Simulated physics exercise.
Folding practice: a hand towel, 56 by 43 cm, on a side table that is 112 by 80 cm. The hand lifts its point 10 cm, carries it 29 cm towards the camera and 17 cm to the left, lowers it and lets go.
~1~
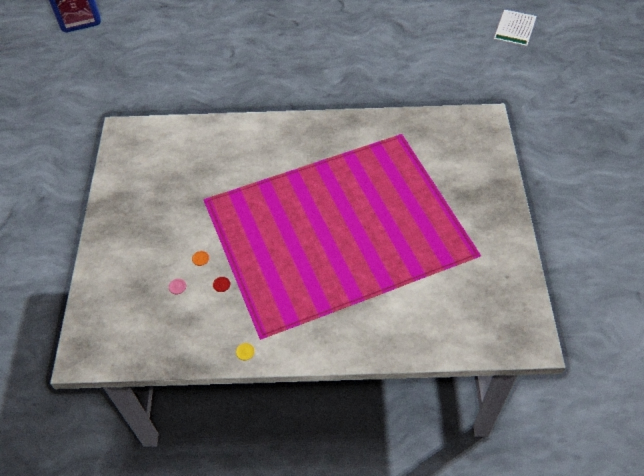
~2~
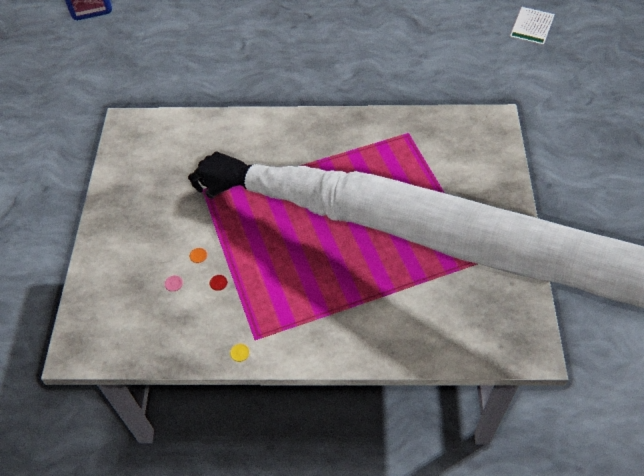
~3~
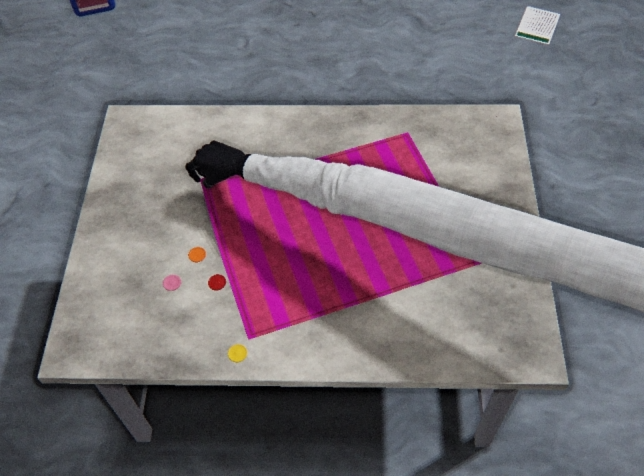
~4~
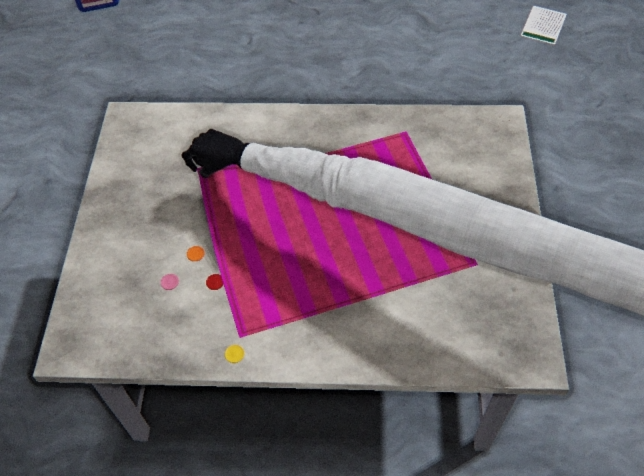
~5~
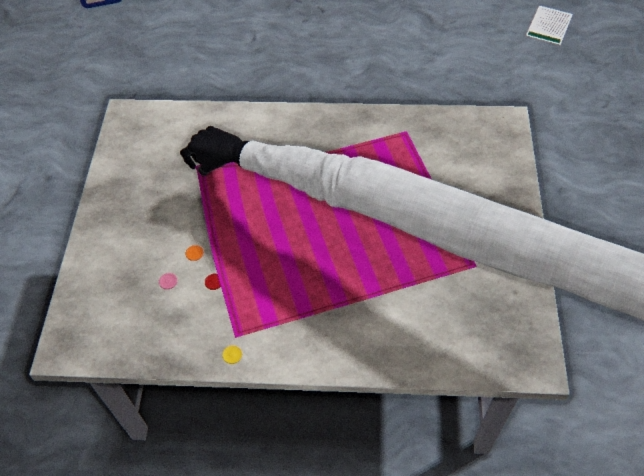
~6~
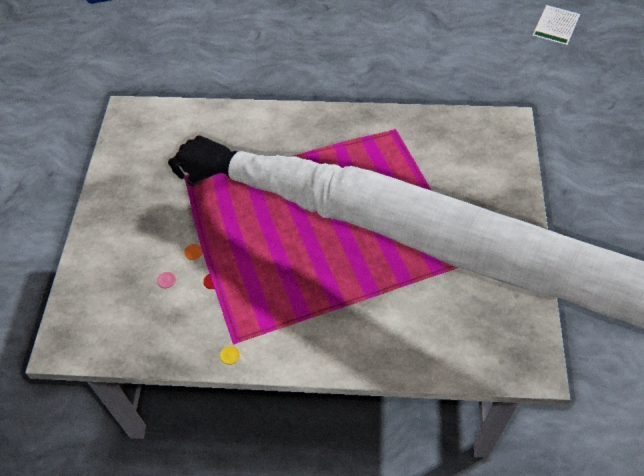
A gloved hand gripped the upper left corner of a pink and purple striped towel on a table, lifted it a little, then drew it slightly left, partly covering the orange and red caps.
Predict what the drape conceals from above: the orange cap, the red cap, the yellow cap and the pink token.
Result: Orange cap gets covered, red cap vanishes under it, yellow cap ends under the cloth, pink token gets covered.
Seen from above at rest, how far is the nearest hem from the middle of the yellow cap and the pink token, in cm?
Roughly 8 cm, 12 cm.
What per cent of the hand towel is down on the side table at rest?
About 100 %.
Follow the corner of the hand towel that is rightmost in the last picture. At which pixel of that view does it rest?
Near (385, 218).
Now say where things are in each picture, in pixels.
Orange cap (201, 258); red cap (221, 284); yellow cap (245, 351); pink token (177, 286); hand towel corners (260, 340) (204, 200) (402, 135) (481, 257); highest point 0 cm, lowest 0 cm, in the first frame.
Hand towel corners (255, 341) (408, 134); grip (203, 190); highest point 3 cm, lowest 0 cm, in the second frame.
Hand towel corners (249, 340) (408, 133); grip (200, 180); highest point 6 cm, lowest 0 cm, in the third frame.
Hand towel corners (240, 338) (406, 132); grip (197, 169); highest point 10 cm, lowest 0 cm, in the fourth frame.
Hand towel corners (236, 338) (407, 132); grip (195, 167); highest point 10 cm, lowest 0 cm, in the fifth frame.
Hand towel corners (234, 345) (395, 130) (473, 263); grip (184, 177); highest point 10 cm, lowest 0 cm, in the sixth frame.
Next, 85 % of it is down, spanning 67 by 70 cm, above yellow cap, orange cap, pink token, red cap.
Then, 90 % of it is down, spanning 62 by 68 cm, above yellow cap, orange cap, pink token, red cap.
After that, 95 % of it is down, spanning 61 by 67 cm, above yellow cap, orange cap, pink token, red cap.
Later, 100 % of it is down, spanning 62 by 67 cm, above yellow cap, orange cap, pink token, red cap.
At the end, 100 % of it is down, spanning 66 by 68 cm, above yellow cap, orange cap, pink token, red cap.
